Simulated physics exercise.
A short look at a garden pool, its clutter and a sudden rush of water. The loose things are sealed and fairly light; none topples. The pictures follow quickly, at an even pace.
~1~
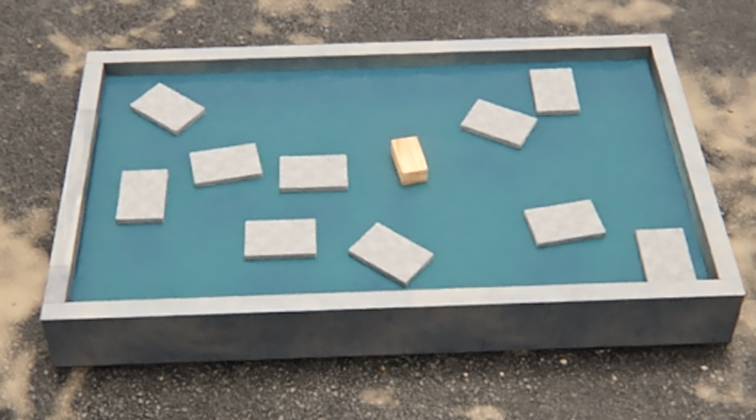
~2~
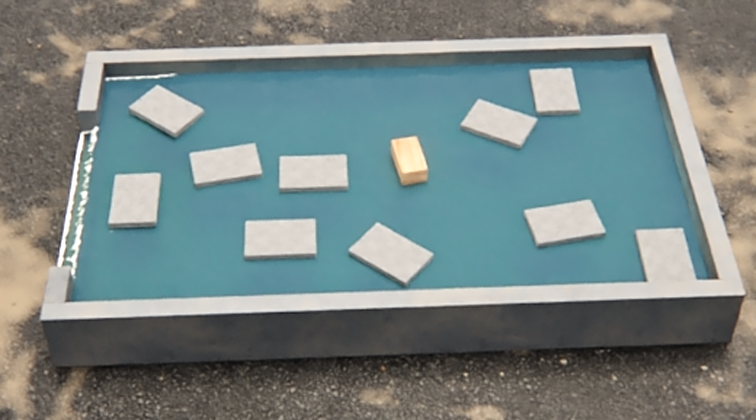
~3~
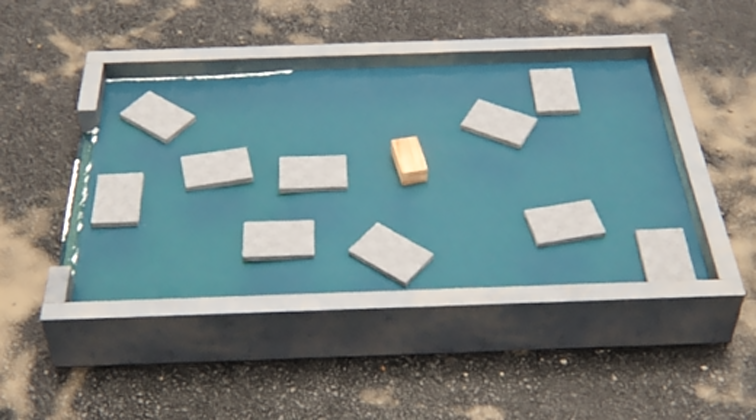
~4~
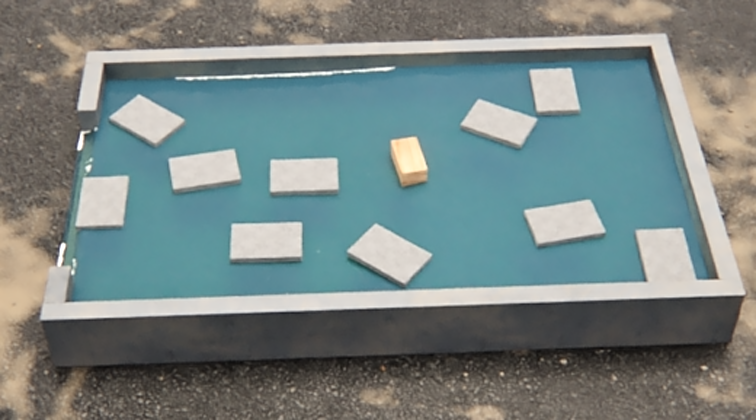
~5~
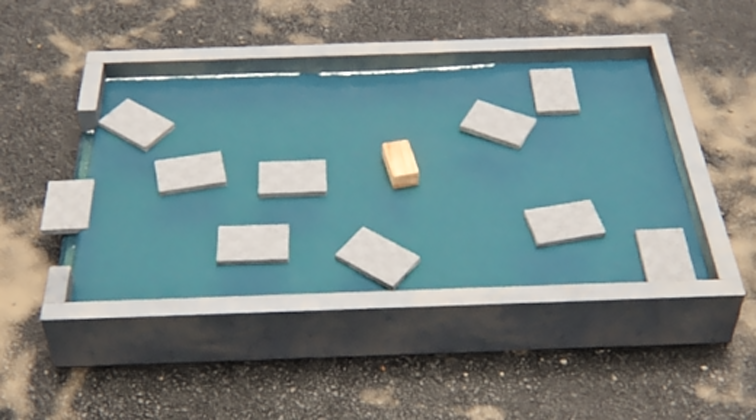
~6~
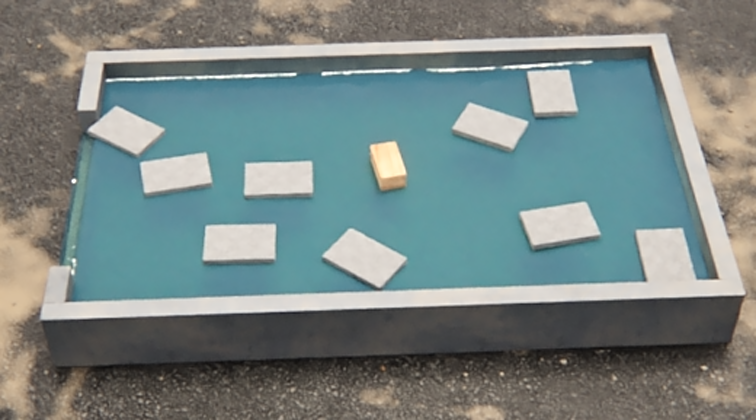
Pale slabs floating in a blue pool drift left after a gap opens in the left wall, and a golden block follows.
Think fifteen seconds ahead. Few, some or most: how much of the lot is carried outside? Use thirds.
Share: Between one and two thirds.
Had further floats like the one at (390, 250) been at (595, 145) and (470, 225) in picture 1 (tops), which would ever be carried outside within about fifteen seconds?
One after the other: Left behind, left behind.
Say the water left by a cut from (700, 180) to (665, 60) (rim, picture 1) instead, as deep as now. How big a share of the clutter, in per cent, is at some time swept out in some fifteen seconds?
Some 40 per cent.
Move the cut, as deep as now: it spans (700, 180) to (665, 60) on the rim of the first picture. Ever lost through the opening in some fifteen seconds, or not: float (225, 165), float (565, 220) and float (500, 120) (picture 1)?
As listed: Still in, gone, out.
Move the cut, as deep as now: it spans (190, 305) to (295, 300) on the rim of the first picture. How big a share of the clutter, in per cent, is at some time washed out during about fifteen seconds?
Some 30 per cent.
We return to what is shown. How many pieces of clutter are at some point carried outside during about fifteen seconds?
5 of them.
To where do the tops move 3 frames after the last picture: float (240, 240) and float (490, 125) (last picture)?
At about (199, 242) and (457, 128).
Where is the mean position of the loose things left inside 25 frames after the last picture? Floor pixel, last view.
At about (413, 220).
A moment on, 2 of 11 are out; 9 afloat.
Next, 3 of 11 are out; 8 afloat.
Later, 5 of 11 are out; 6 afloat.
In the end, 5 of 11 are out; 6 afloat.
